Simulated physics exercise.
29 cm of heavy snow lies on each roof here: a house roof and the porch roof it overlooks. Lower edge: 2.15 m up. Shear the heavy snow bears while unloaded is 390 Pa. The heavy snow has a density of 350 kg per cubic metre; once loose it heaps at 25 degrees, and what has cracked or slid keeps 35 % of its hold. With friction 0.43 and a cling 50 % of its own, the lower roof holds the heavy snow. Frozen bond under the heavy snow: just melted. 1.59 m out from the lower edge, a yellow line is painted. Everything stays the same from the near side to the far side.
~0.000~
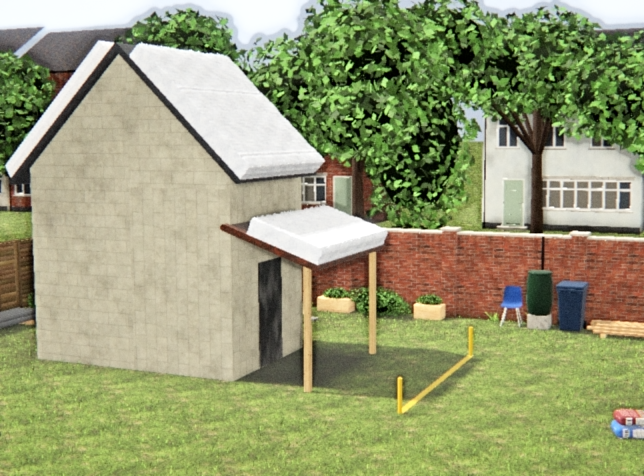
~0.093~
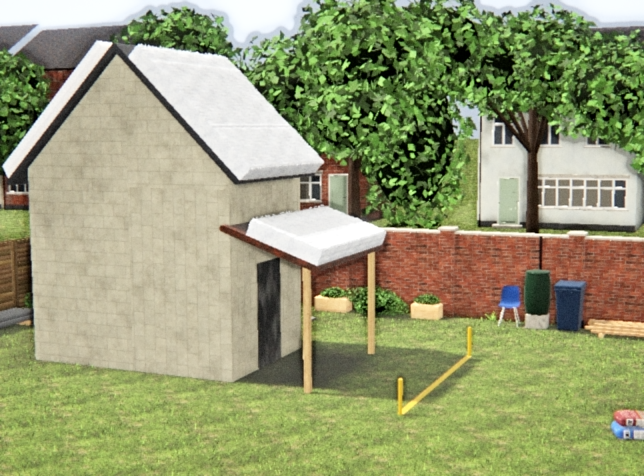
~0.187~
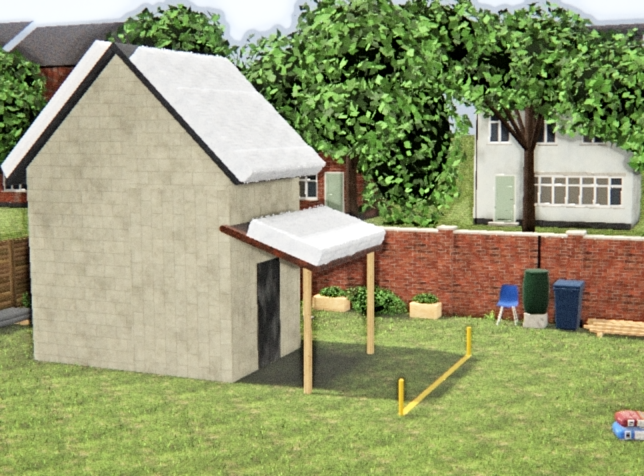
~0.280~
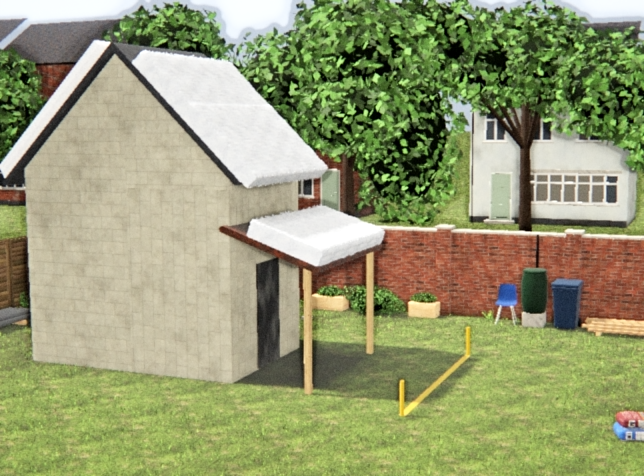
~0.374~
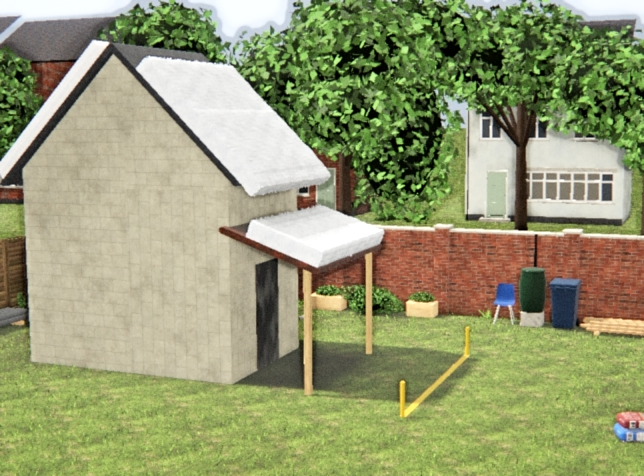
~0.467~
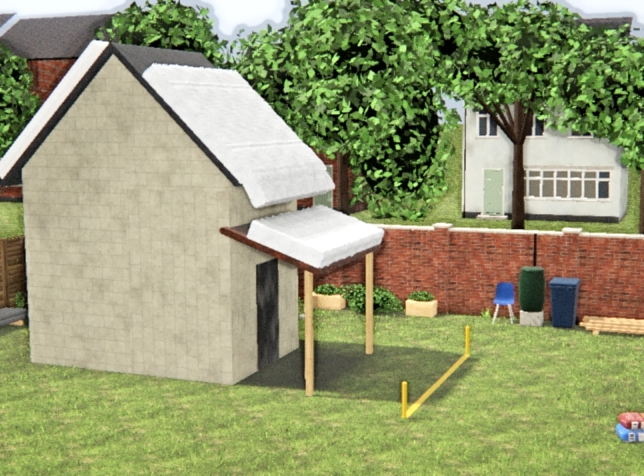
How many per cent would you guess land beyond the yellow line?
I would say 51 percent.
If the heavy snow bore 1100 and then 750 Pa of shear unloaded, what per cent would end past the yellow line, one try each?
In that order: 30 %, 40 %.
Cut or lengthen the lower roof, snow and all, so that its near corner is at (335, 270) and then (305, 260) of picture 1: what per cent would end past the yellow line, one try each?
50 %, 50 %.
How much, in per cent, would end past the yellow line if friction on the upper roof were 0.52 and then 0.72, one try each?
45 %, then 40 %.
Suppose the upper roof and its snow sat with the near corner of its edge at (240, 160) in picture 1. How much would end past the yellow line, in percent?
55 %.
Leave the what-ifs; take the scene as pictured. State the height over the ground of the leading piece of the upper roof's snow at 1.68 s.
Somewhere around 0.0 metres, I'd say.
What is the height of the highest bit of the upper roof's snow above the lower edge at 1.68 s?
0.7 m or thereabouts.
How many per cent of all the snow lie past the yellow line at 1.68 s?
Roughly 14 per cent.
After 1.02 s, none is below the lower edge and 0 % is past the line.
After 1.68 s, 60 % is below the lower edge and 14 % is past the line.
After 2.34 s, 79 % is below the lower edge and 51 % is past the line.
After 3.00 s, 79 % is below the lower edge and 51 % is past the line.
After 3.10 s, 79 % is below the lower edge and 51 % is past the line.
